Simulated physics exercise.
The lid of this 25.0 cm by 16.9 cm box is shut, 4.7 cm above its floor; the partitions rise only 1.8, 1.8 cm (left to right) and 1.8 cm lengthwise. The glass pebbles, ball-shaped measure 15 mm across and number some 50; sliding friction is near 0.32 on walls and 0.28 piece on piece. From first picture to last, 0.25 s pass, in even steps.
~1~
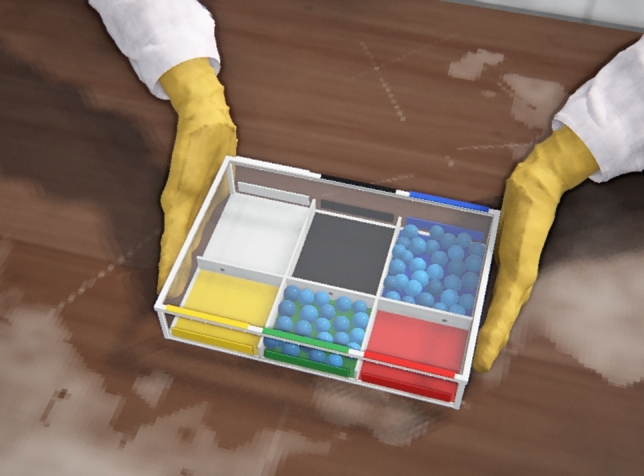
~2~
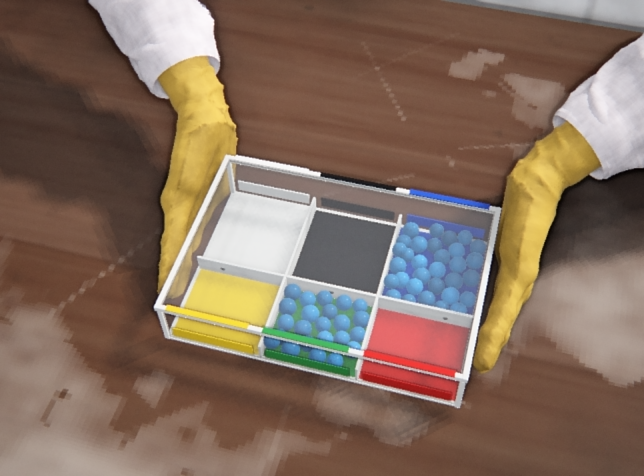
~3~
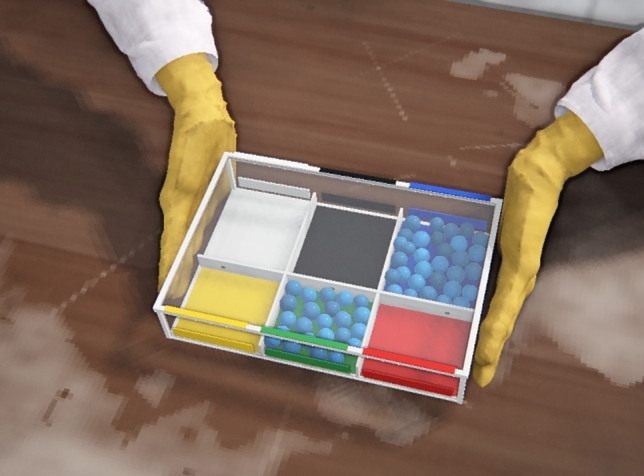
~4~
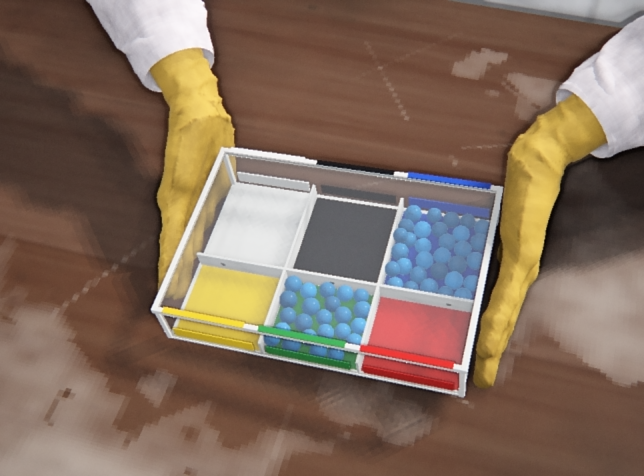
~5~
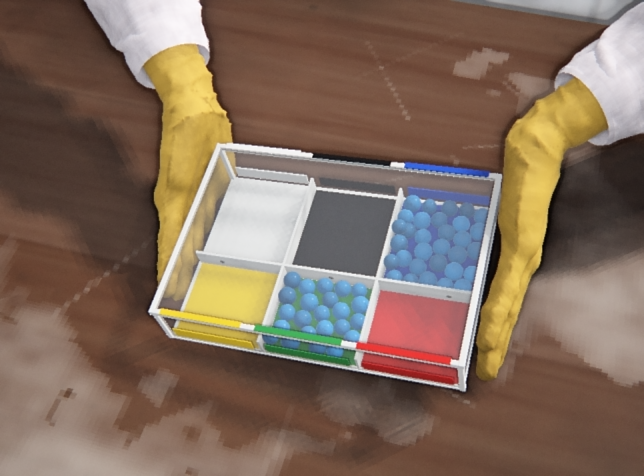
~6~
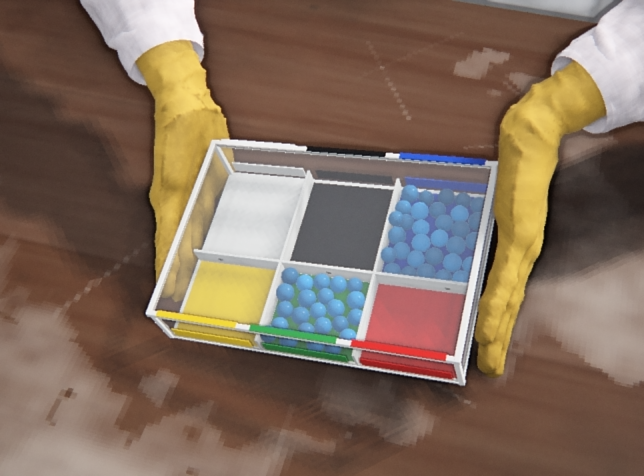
On a worn brown wooden surface with pale patches, seen from above at an angle, a shut clear box sits between two yellow-gloved hands with white sleeves. Its compartments are white, black and blue behind, yellow, green and red in front, with blue balls in the blue and green ones. The hands slowly tilt and slightly turn the box, while the balls shift little and the view stays still.
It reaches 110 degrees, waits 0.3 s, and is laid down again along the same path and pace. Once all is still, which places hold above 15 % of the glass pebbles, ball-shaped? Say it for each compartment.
Red: No, blue: No, green: Yes, yellow: Yes, white: No, black: No.
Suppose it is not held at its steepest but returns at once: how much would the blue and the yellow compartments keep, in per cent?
In that case blue 0; yellow 70.
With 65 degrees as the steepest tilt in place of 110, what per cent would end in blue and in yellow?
Then: Blue 50; yellow 5.
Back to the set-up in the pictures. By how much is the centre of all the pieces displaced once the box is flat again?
Roughly 12.0 cm.
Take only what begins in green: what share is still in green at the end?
Some 50 per cent.
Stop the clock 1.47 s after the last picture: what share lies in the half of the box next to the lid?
Roughly 70 per cent.
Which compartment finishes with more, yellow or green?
It is the yellow one.
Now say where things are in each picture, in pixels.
Box tilt 0 degrees, front corners at (161, 306) and (463, 377); blue 55 %, green 45 %, in the first picture.
Box tilt 1 degrees, front corners at (161, 306) and (463, 376), in the second picture.
Box tilt 3 degrees, front corners at (160, 307) and (463, 372), lowest corner left front, in the third picture.
Box tilt 7 degrees, front corners at (158, 308) and (462, 367), lowest corner left front, in the fourth picture.
Box tilt 11 degrees, front corners at (156, 310) and (459, 362), lowest corner left front, in the fifth picture.
Box tilt 14 degrees, front corners at (153, 312) and (455, 358), lowest corner left front; blue 55 %, green 45 %, in the sixth picture.
Then, 1.47 s after the last picture, tilt 110 degrees; blue 5 %, green 60 %, yellow 35 %.
Then, 2.44 s after the last picture, tilt 56 degrees; green 35 %, yellow 65 %.
Then, 3.40 s after the last picture, tilt 0 degrees; green 35 %, yellow 65 %.
In the end, red 0 %, blue 0 %, green 35 %, yellow 65 %, white 0 %, black 0 %.
